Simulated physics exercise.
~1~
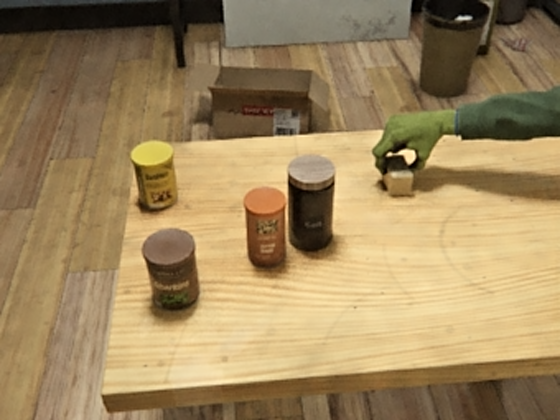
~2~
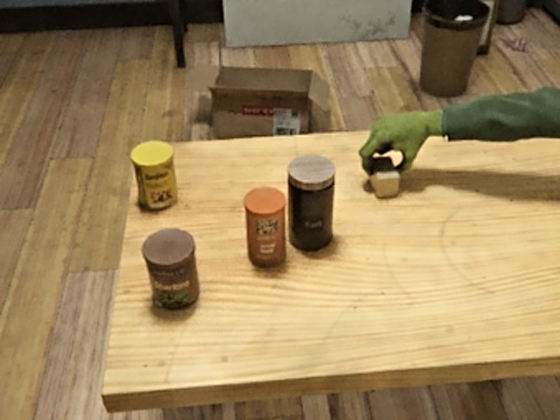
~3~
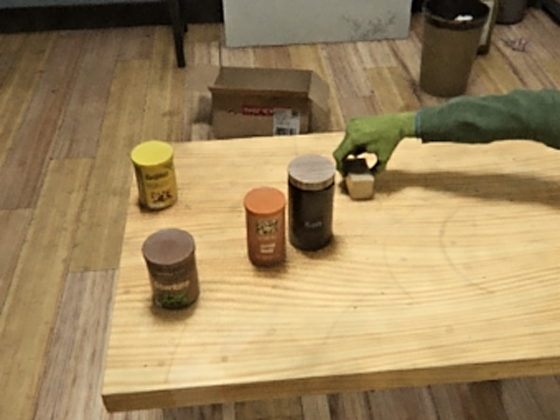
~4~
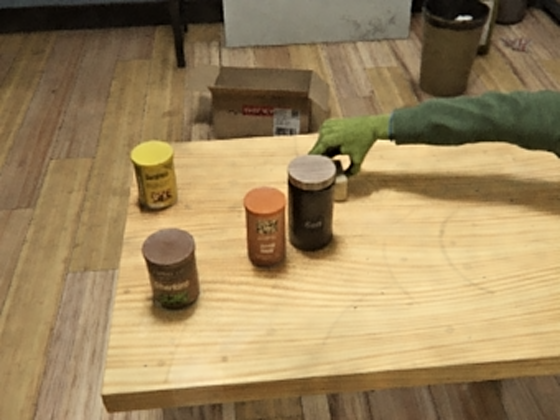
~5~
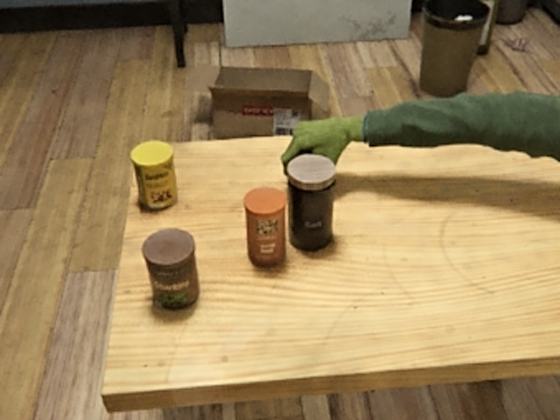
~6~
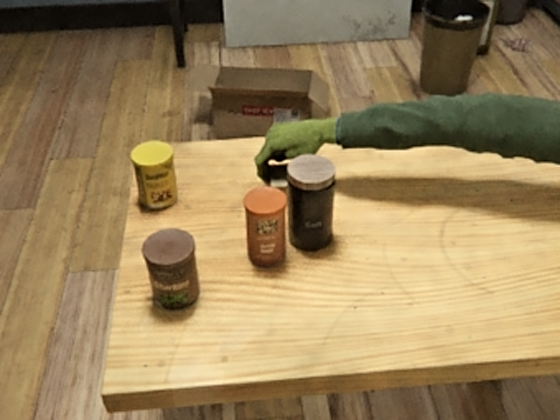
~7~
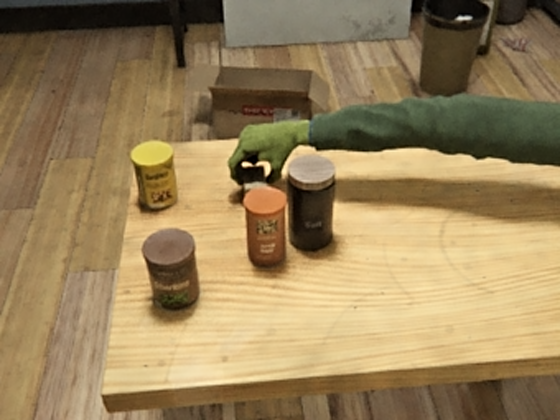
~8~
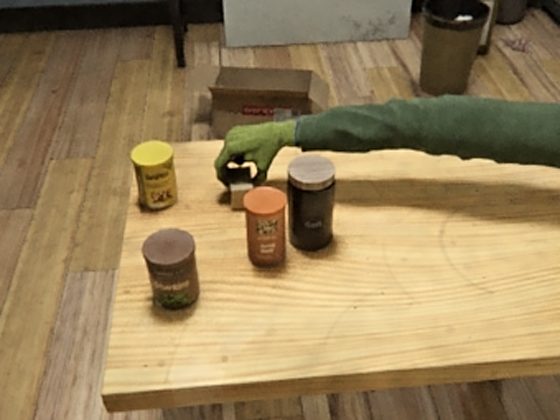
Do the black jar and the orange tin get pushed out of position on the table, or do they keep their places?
Both the black jar and the orange tin keep their places, as the hand and block pass behind them.
